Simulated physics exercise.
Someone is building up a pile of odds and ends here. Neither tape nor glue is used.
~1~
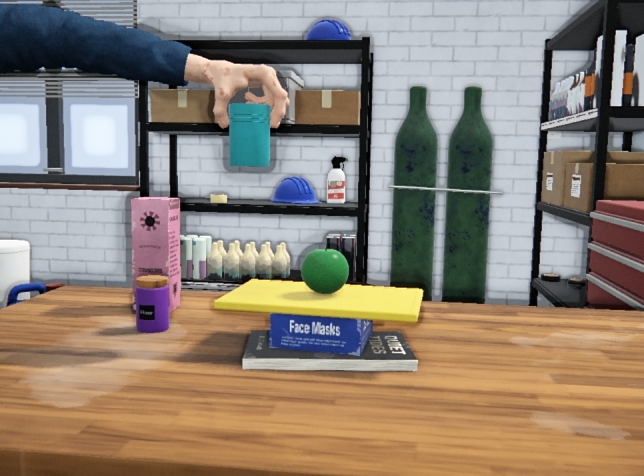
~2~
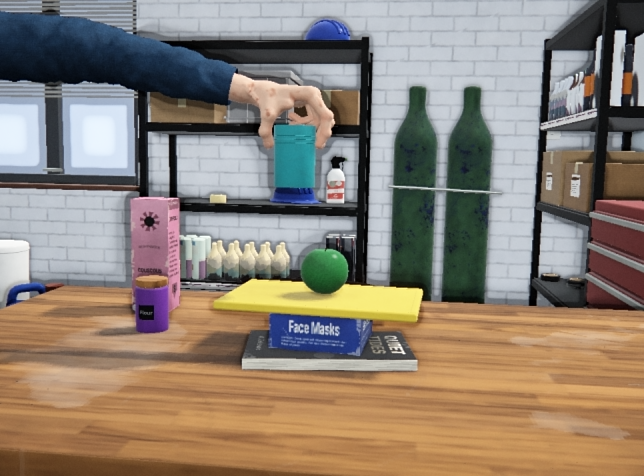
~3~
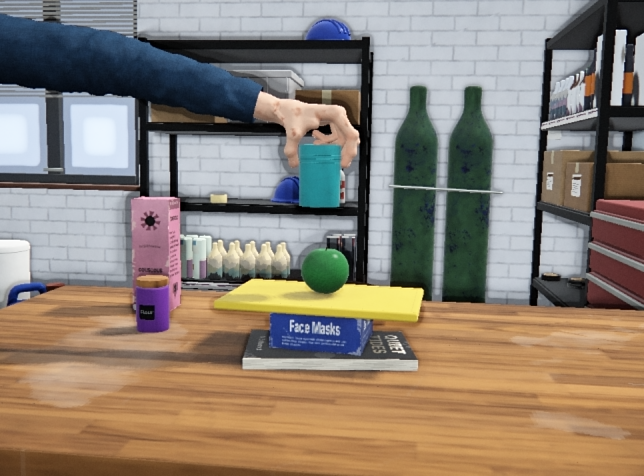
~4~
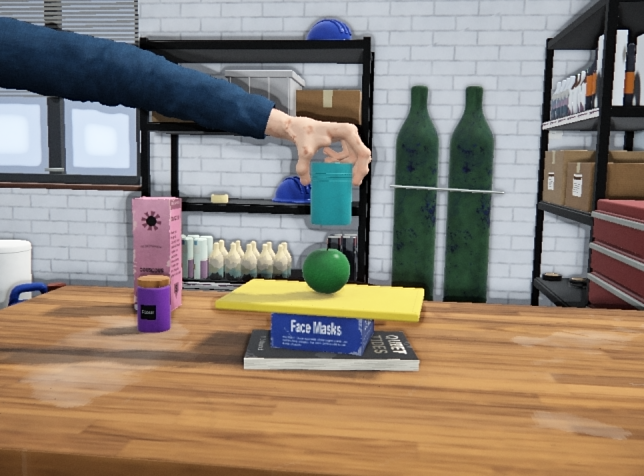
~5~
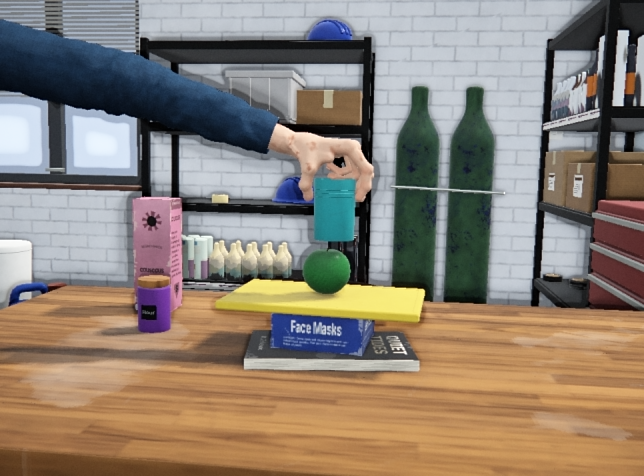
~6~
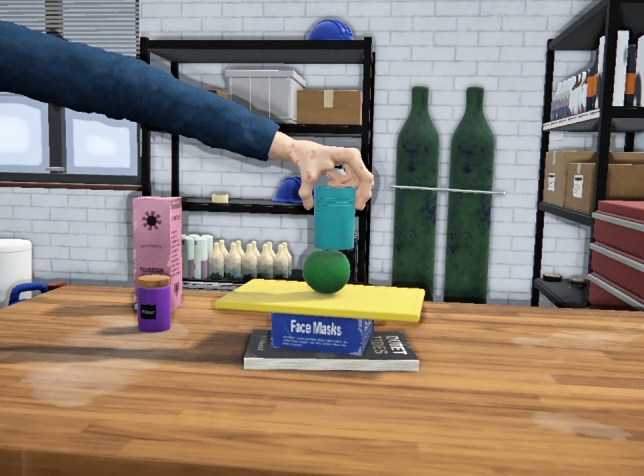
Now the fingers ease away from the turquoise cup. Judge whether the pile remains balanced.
I expect the pile not to stay intact.
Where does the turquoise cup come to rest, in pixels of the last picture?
It ends up close to (412, 276).
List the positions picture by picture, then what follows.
The first frame shows coming down; turquoise cup (250, 136); yellow tray (324, 298).
The second frame shows coming down; turquoise cup (295, 156); blue box (323, 323).
The third frame shows coming down; turquoise cup (320, 176); pink carton (157, 253).
The fourth frame shows coming down; turquoise cup (331, 193); yellow tray (326, 298).
The fifth frame shows coming down; turquoise cup (335, 209); blue box (325, 323).
The sixth frame shows in place under the hand; turquoise cup (334, 217); pink carton (158, 253).
Then, 0.40 s after the last picture, turquoise cup now fallen.
Then, 0.60 s after the last picture, nothing new.
At rest, fallen, turquoise cup; the other 6 in place. Seen from the same camera at the end, turquoise cup near (411, 276). The pile gives way.
